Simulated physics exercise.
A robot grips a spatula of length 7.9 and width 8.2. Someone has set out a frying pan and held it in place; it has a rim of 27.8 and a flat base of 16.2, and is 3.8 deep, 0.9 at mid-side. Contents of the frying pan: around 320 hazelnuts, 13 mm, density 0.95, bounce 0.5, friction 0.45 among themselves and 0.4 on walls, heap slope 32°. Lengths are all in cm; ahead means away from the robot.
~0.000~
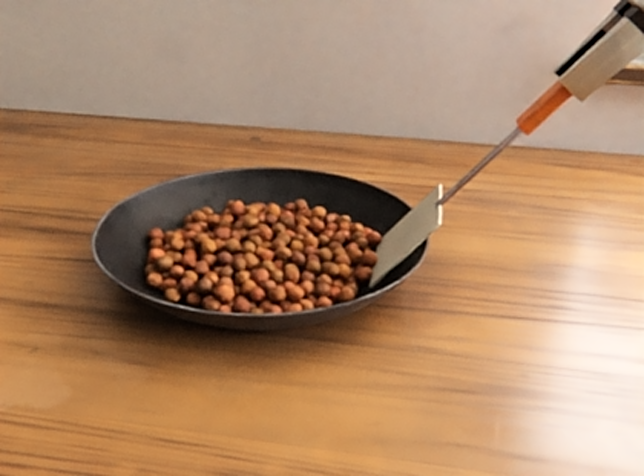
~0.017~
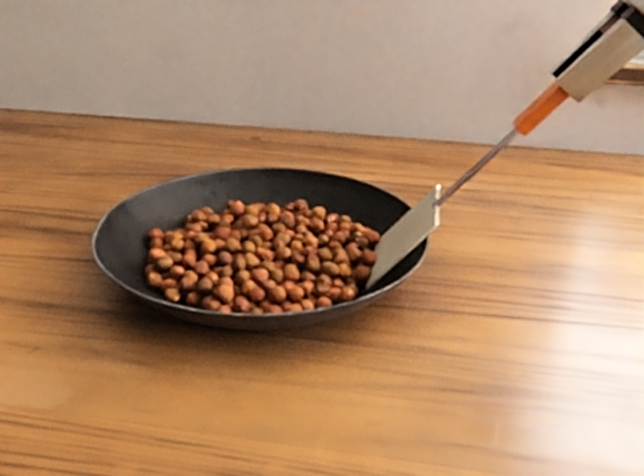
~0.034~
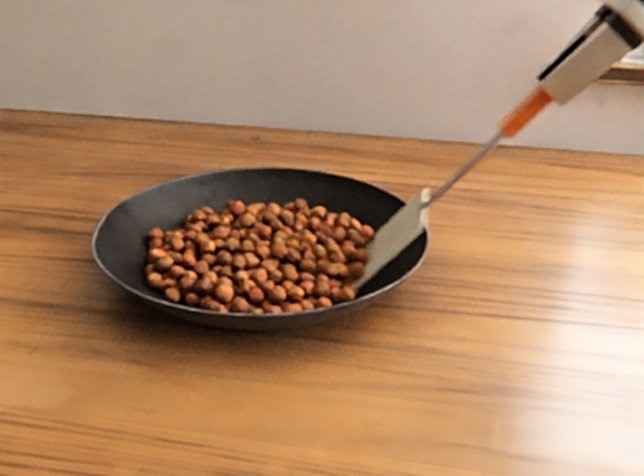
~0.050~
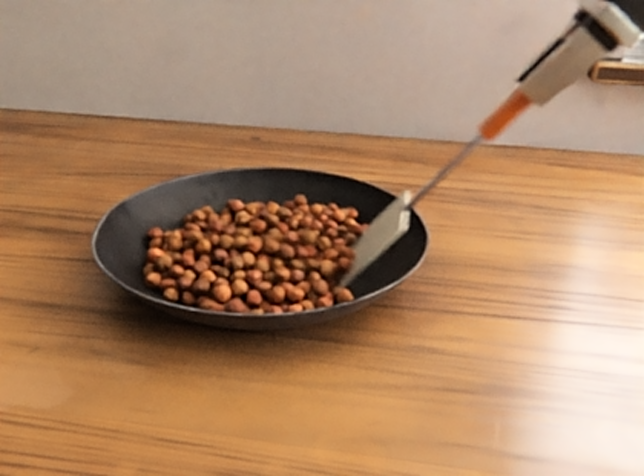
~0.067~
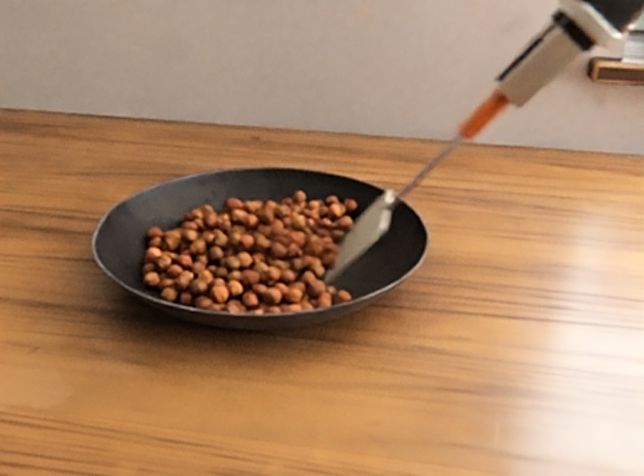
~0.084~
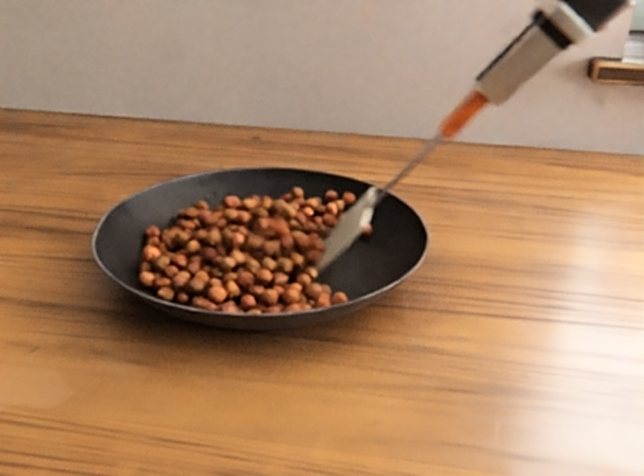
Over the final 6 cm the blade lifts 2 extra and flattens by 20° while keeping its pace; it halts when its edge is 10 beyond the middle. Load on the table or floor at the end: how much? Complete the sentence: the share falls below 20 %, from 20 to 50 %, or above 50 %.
The share falls from 20 to 50 %.
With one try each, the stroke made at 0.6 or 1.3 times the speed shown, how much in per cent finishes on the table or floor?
The two tries give about 10 and 30 in a hundred.
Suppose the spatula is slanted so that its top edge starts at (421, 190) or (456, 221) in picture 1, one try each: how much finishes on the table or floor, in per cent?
Close to 30 and 20 percent respectively.
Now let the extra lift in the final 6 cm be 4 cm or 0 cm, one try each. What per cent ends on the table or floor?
First try about 20 %, second try about 15 %.
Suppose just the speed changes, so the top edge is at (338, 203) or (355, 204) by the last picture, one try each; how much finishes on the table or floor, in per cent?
Close to 35 per cent in the first try and close to 30 per cent in the second.
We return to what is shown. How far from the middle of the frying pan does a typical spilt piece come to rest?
About 26 cm out from the centre.
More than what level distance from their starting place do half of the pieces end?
Roughly 5 cm.
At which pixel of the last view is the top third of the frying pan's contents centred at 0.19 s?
I'd put it close to (188, 223).
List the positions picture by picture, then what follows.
The spatula top edge at (440, 203), sloping 51°; upper third of the load around (260, 245), from x 155 to 375, top at y 205; 323 in the frying pan, in the first picture.
The spatula top edge at (438, 204), sloping 51°; upper third of the load around (260, 245), from x 155 to 370, top at y 205, in the second picture.
The spatula top edge at (425, 207), sloping 51°; upper third of the load around (267, 246), from x 155 to 365, top at y 205, in the third picture.
The spatula top edge at (406, 208), sloping 51°; upper third of the load around (269, 243), from x 150 to 365, top at y 200, in the fourth picture.
The spatula top edge at (388, 207), sloping 51°; upper third of the load around (271, 242), from x 150 to 365, top at y 195, in the fifth picture.
The spatula top edge at (370, 206), sloping 51°; upper third of the load around (262, 239), from x 145 to 365, top at y 195; 323 in the frying pan, in the sixth picture.
After 0.14 s, sloping 51°, highest piece 6 above the table; 323 in the frying pan.
After 0.19 s, sloping 45°, highest piece 6 above the table; 323 in the frying pan.
After 0.42 s, sloping 31°, highest piece 8 above the table; 226 in the frying pan, 87 on the table or floor, 10 on the blade or in flight.
After 1.47 s, sloping 31°, highest piece 4 above the table; 226 in the frying pan, 97 on the table or floor.
In the end, 226 in the frying pan, 97 on the table or floor. That is 30 % on the table or floor.
